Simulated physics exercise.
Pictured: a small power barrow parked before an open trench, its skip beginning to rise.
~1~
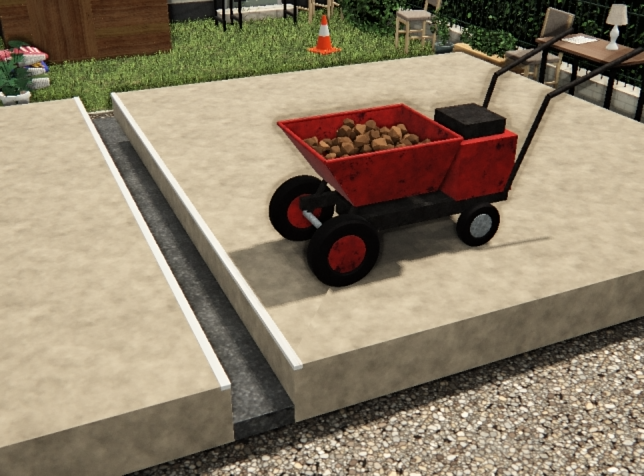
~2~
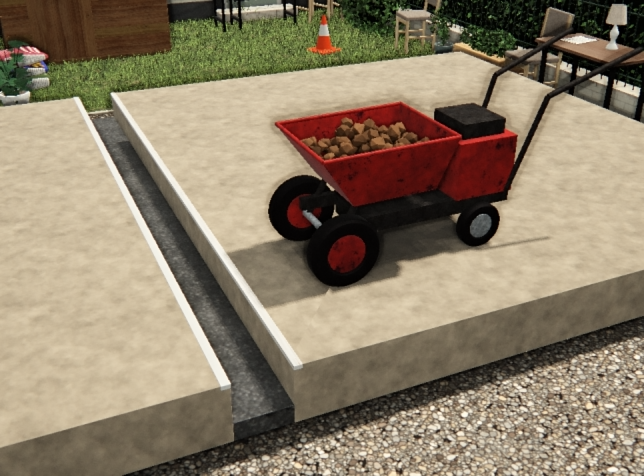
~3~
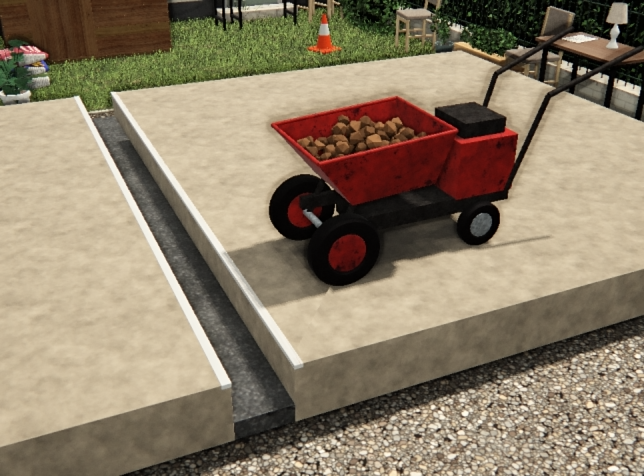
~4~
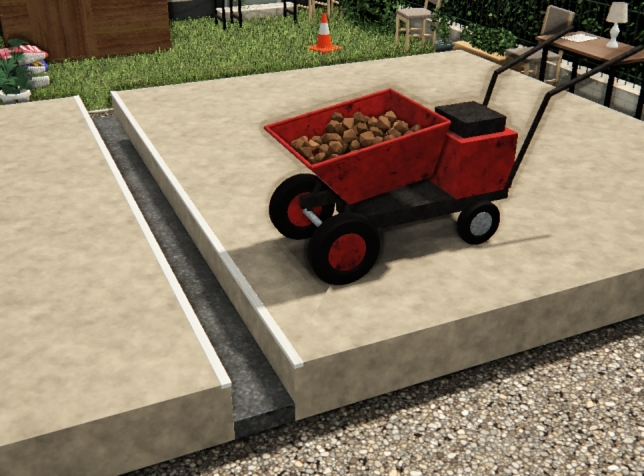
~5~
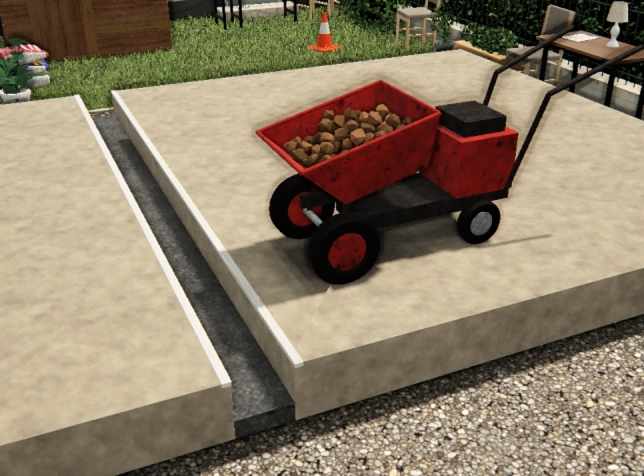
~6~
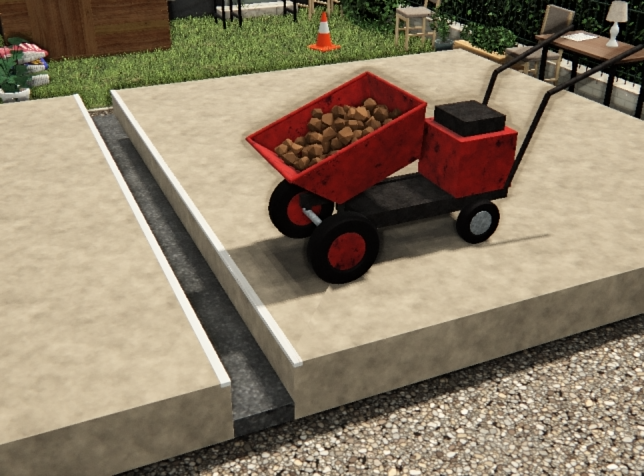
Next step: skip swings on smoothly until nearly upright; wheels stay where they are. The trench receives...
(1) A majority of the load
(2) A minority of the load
A majority of the load (1).
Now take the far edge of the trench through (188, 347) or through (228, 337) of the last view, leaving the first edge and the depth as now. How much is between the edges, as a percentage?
Roughly 100 % and 50 %.
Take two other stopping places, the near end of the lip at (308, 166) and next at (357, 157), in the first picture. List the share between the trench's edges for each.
First try: Around 50 %; second try: Around 90 %.
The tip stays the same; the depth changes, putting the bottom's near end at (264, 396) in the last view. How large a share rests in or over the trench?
It would be close to 70 percent.
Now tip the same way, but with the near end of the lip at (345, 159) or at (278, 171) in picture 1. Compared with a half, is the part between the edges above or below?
The bulk / a minority.
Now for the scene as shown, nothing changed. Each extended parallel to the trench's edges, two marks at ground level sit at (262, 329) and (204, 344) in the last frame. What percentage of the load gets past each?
Around 100 in a hundred for the first, 20 in a hundred for the second.
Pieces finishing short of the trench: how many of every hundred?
Result: Close to 0 %.
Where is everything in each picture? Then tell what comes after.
In the first frame, lip of the skip (326, 162), level; top of the load (374, 148), clay clods; first edge of the trench (273, 328); far edge (205, 345), the trench over half as wide as the skip, and about as deep as wide.
In the second frame, lip of the skip (324, 163), tipped barely; top of the load (383, 140).
In the third frame, lip of the skip (319, 165), tipped barely; top of the load (379, 136).
In the fourth frame, lip of the skip (311, 168), tipped a little; top of the load (377, 135).
In the fifth frame, lip of the skip (302, 173), tipped a little; top of the load (369, 130).
In the sixth frame, lip of the skip (291, 181), tipped clearly; top of the load (366, 117); first edge of the trench (273, 325); far edge (205, 342).
Just after the last frame, skip tipped steeply; every one in the skip.
A moment on, skip tipped right over; roughly two thirds in the skip; roughly a quarter in or heaped over the trench; just a few beyond it; about a tenth falling.
Further on, skip tipped right over; about a tenth in the skip; the larger part in or heaped over the trench; roughly a quarter beyond it.
When it is over, skip tipped right over; the larger part in or heaped over the trench; roughly a quarter beyond it.
